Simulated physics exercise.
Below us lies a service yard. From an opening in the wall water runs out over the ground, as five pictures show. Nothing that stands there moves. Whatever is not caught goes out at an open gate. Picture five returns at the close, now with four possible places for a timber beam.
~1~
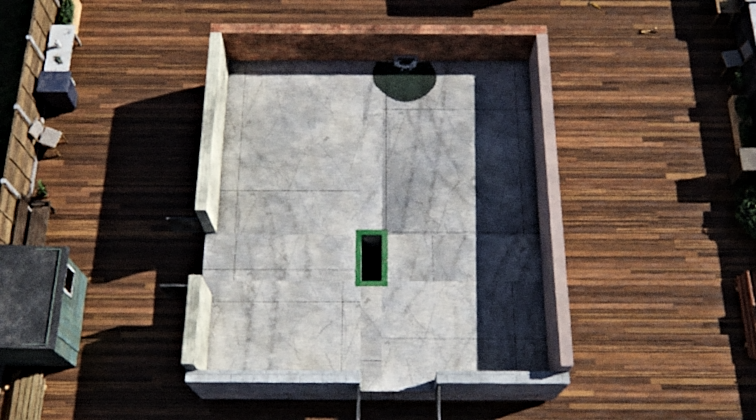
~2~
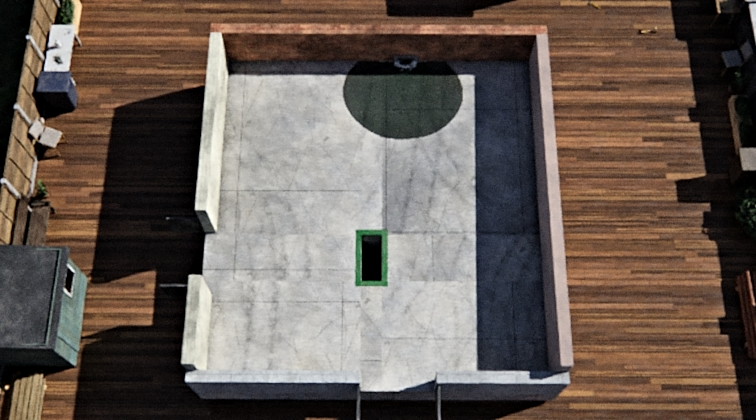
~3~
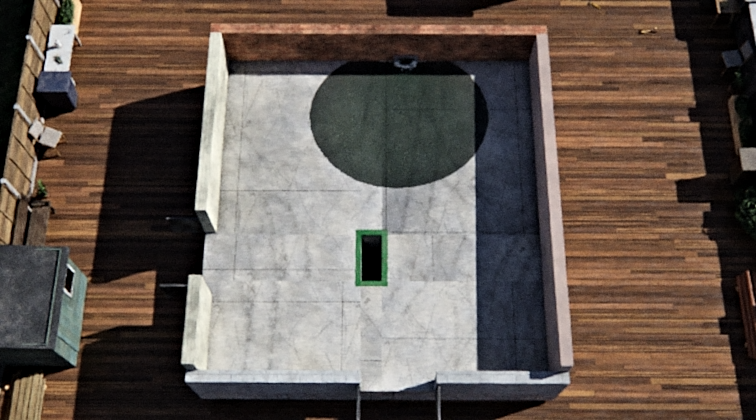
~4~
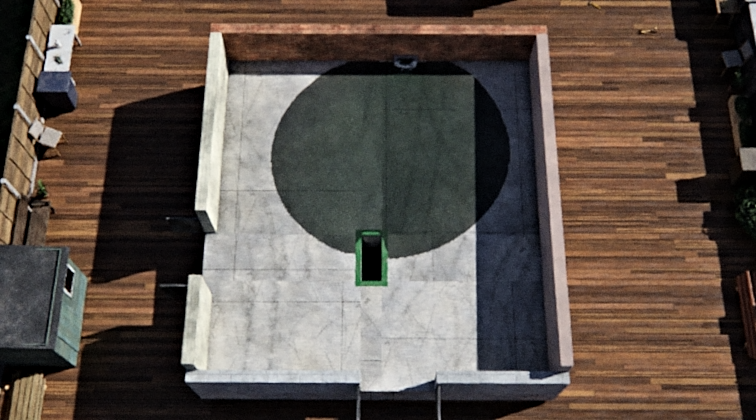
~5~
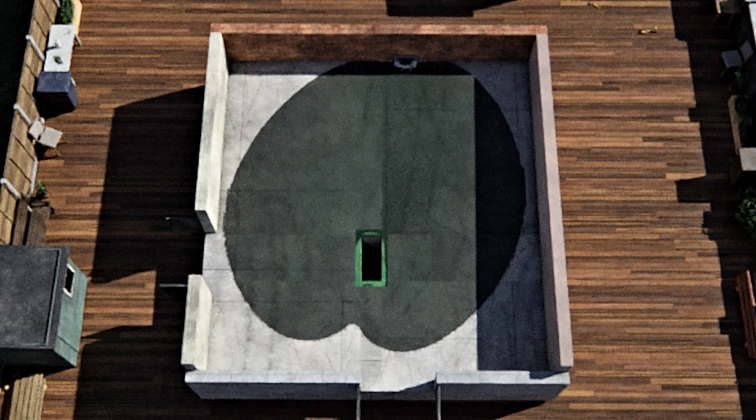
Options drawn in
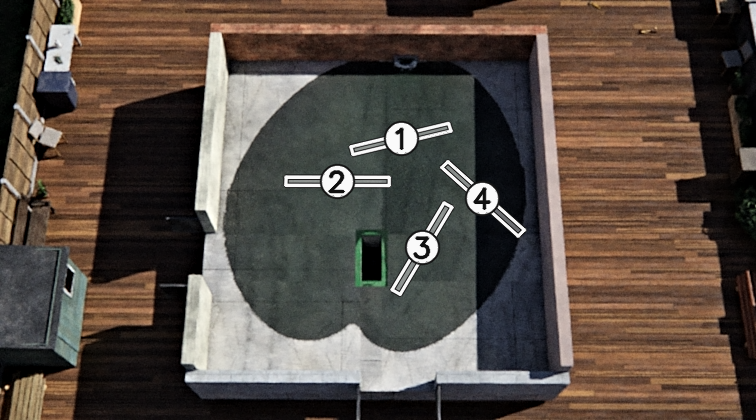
A pale paved service yard, enclosed by low walls and surrounded by brown wooden decking, is seen from high overhead. A small outfall sits at the top wall, a green-rimmed drain lies near the middle, and openings break the left and bottom walls. Dark water spreads from the outfall in a widening round patch, reaches and surrounds the drain, then bulges into two lobes below it, while the camera stays still.
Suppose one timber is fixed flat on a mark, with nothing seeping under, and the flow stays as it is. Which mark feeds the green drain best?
The best position is 3.
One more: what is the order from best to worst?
3, 4, 2, 1.
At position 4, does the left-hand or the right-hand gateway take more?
More leaves on the right.
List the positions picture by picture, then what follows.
Outfall at (406, 58); green drain at (372, 258); open gate at (214, 263); open gate at (398, 380); water covers 2 % of the ground and shows as far out as (401, 96); green drain still dry.
Water covers 8 % of the ground and shows as far out as (377, 131); green drain still dry.
Water covers 19 % of the ground and shows as far out as (399, 185); green drain still dry.
Water covers 36 % of the ground and shows as far out as (335, 243); green drain taking water.
Water covers 59 % of the ground and shows as far out as (273, 324); green drain taking water.
On the marked copy, 1 from (351, 150) to (449, 127); 2 from (286, 181) to (389, 181); 3 from (396, 292) to (448, 205); 4 from (444, 164) to (521, 232).
Choosing 1, about 3 % of the stream runs into the green drain, about 90 % out by the gates.
Choosing 2, about 12 % of the stream runs into the green drain, about 80 % out by the gates.
Choosing 3, about 29 % of the stream runs into the green drain, about 66 % out by the gates.
Choosing 4, about 20 % of the stream runs into the green drain, about 75 % out by the gates.
